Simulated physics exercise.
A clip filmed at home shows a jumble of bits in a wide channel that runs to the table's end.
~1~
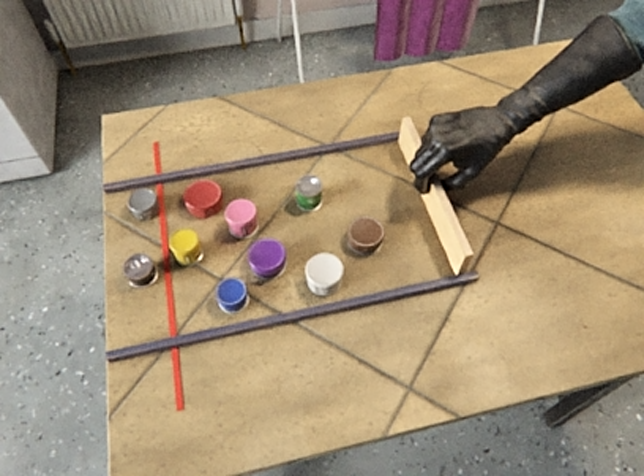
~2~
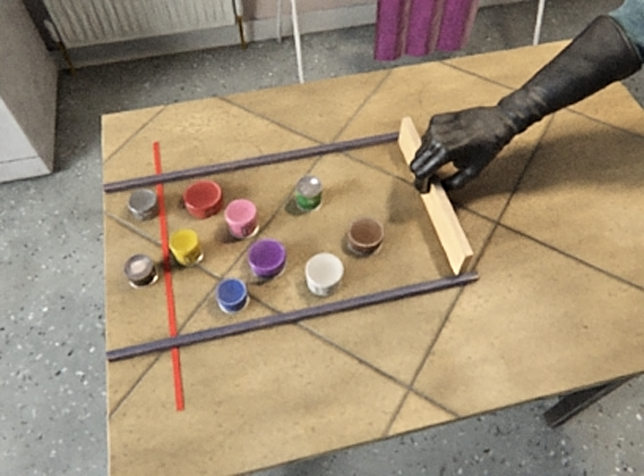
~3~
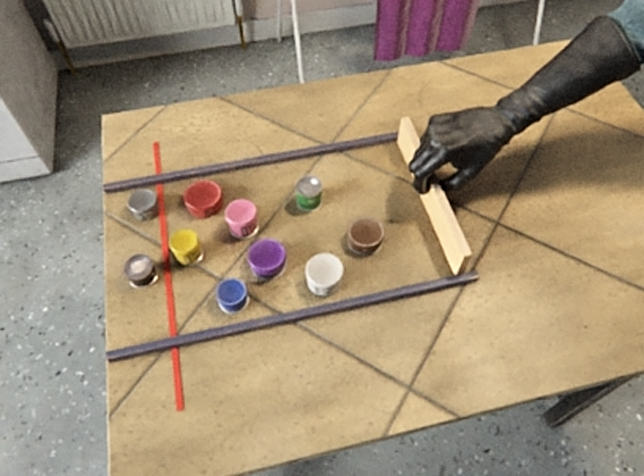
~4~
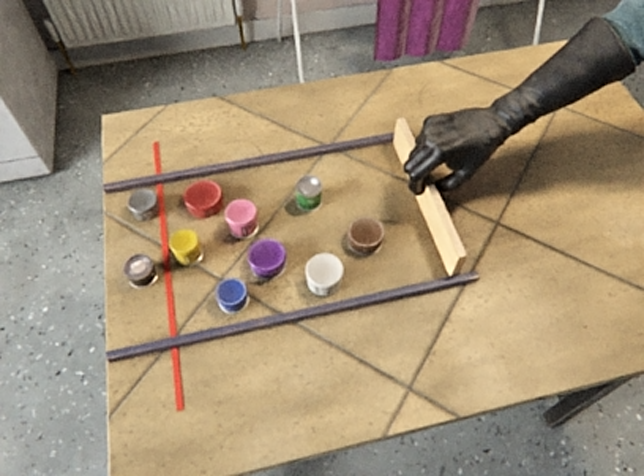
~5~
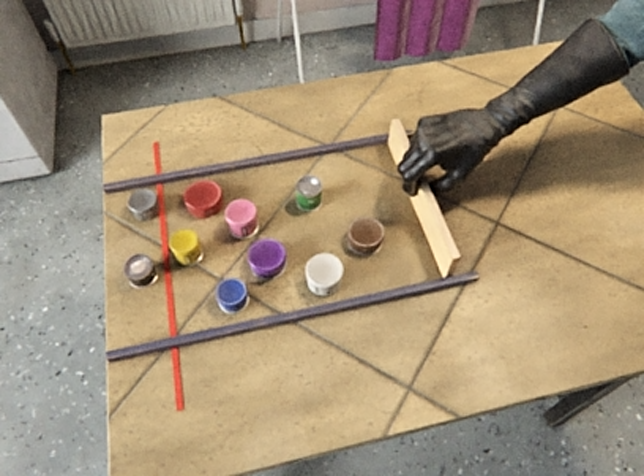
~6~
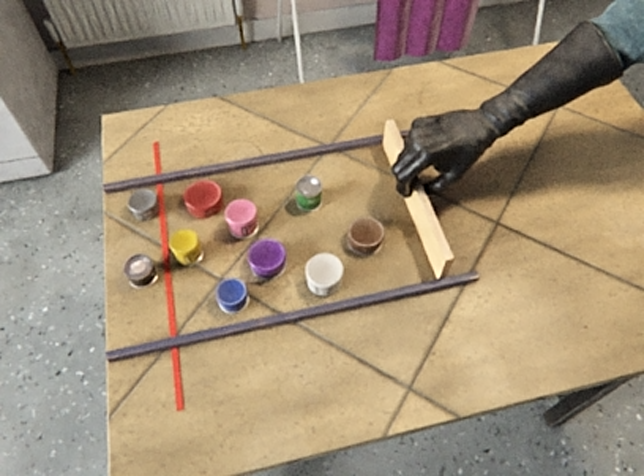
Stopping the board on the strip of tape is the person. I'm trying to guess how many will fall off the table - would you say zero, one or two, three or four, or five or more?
Well, what drops off the end works out to one or two of them.
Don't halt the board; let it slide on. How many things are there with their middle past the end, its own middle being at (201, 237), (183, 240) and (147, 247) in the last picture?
The counts are 0, 0 and 4, in that order.
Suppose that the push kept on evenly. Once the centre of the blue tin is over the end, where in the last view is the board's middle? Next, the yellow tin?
The middle is at (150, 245) when it's the blue tin, and at (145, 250) when it's the yellow tin.
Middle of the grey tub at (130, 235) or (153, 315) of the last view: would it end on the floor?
One after the other: It keeps its spot; it ends up falling.
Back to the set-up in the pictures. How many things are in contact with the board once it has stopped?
Contact count: 5.
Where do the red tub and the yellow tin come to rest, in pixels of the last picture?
They finish at roughly (141, 202) and (122, 265) respectively.
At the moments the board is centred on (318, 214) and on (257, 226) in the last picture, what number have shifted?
The count reaches 3 first and 6 second.
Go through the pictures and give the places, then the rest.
Black tin (141, 271); grey tub (144, 205); yellow tin (187, 248); board (432, 192); tape (166, 255), in the first picture.
Grey tub (144, 205); brown pot (366, 236), in the second picture.
Yellow tin (187, 248); board (431, 192), in the third picture.
Black tin (141, 271); white pot (325, 275), in the fourth picture.
Grey tub (144, 205); red tub (204, 199), in the fifth picture.
Black tin (141, 271); grey tub (144, 205); yellow tin (187, 248); board (414, 195); tape (166, 255), in the sixth picture.
Early on, none off yet; black tin at rest near (141, 271); grey tub at rest near (144, 205); yellow tin at rest near (187, 248).
Finally, the number that fall off is one or two; lost, black tin.
